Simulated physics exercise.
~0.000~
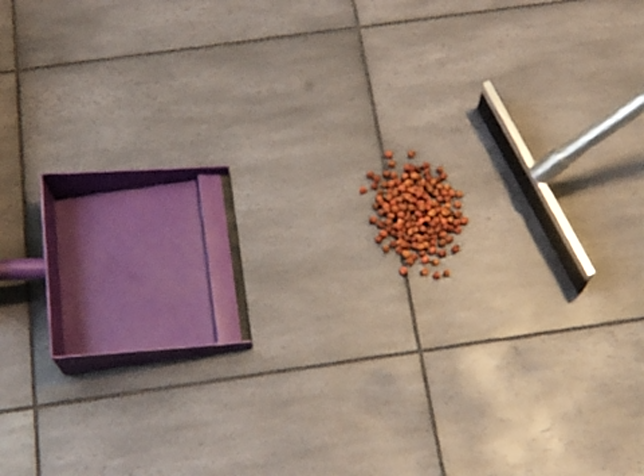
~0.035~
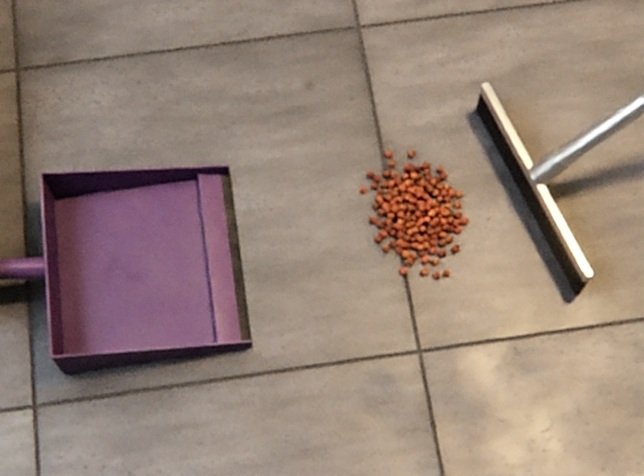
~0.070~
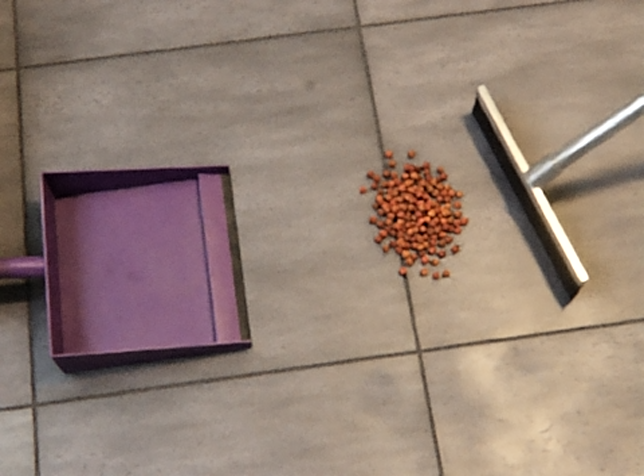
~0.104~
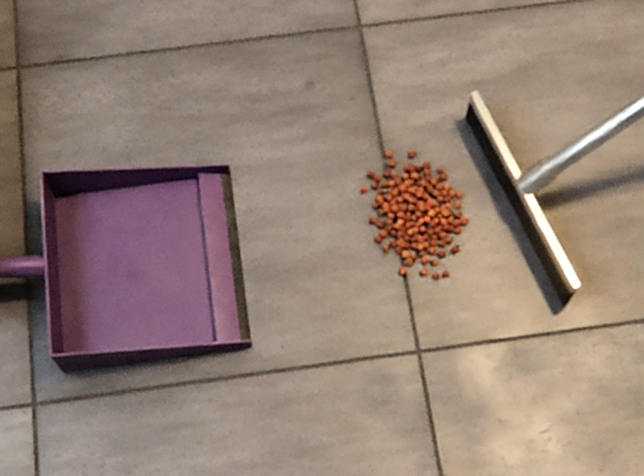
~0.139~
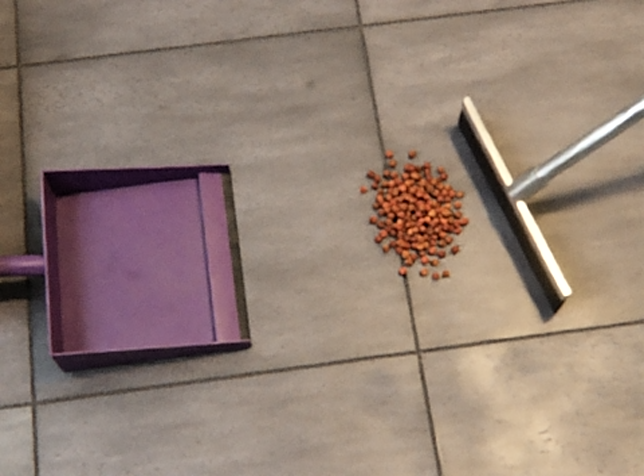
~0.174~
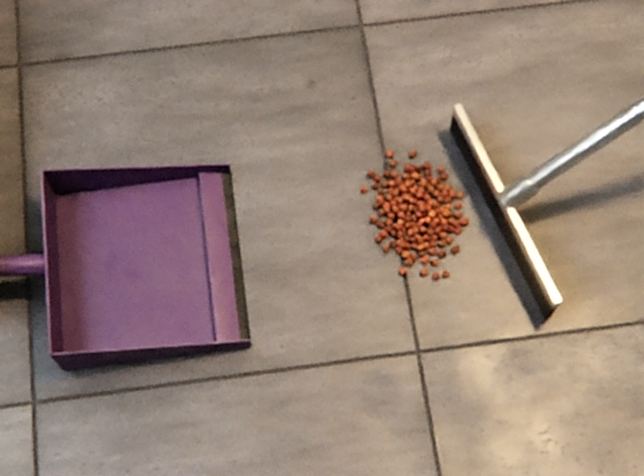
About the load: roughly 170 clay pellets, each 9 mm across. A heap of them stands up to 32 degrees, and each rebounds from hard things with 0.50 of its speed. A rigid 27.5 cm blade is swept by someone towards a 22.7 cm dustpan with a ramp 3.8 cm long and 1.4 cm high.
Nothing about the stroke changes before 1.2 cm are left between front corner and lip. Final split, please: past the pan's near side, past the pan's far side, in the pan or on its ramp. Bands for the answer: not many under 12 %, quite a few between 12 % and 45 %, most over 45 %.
Near side: Quite a few; far side: Not many; pan: Quite a few.
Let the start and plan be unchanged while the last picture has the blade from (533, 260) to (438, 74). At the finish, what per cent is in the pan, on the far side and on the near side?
You'd see pan at 0, far at 15 and near at 0.
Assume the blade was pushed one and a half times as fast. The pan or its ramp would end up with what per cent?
It would be around 20 per cent.
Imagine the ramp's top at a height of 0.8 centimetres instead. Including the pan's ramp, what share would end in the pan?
Close to 25 per cent then.
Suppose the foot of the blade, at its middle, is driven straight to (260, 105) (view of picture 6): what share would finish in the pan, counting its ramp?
Some 0 per cent.
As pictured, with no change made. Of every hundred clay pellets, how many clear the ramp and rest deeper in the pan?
About 0 %.
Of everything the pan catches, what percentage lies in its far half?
I'd say near 0 per cent.
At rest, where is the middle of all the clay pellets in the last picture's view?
About (254, 314).
Then, at 0.55 s, middle of the blade 19 cm from the lip; 0 % over the lip, far side 0 %, near side 0 %.
Then, at 0.79 s, middle of the blade 10 cm from the lip; 0 % over the lip, far side 0 %, near side 10 %.
After 1.15 s, middle of the blade 5 cm from the lip; 20 % over the lip, far side 0 %, near side 30 %.
At rest (1.5 s), near side 30 %, far side 0 %, pan 20 %, in front of the lip or behind the blade 50 %.
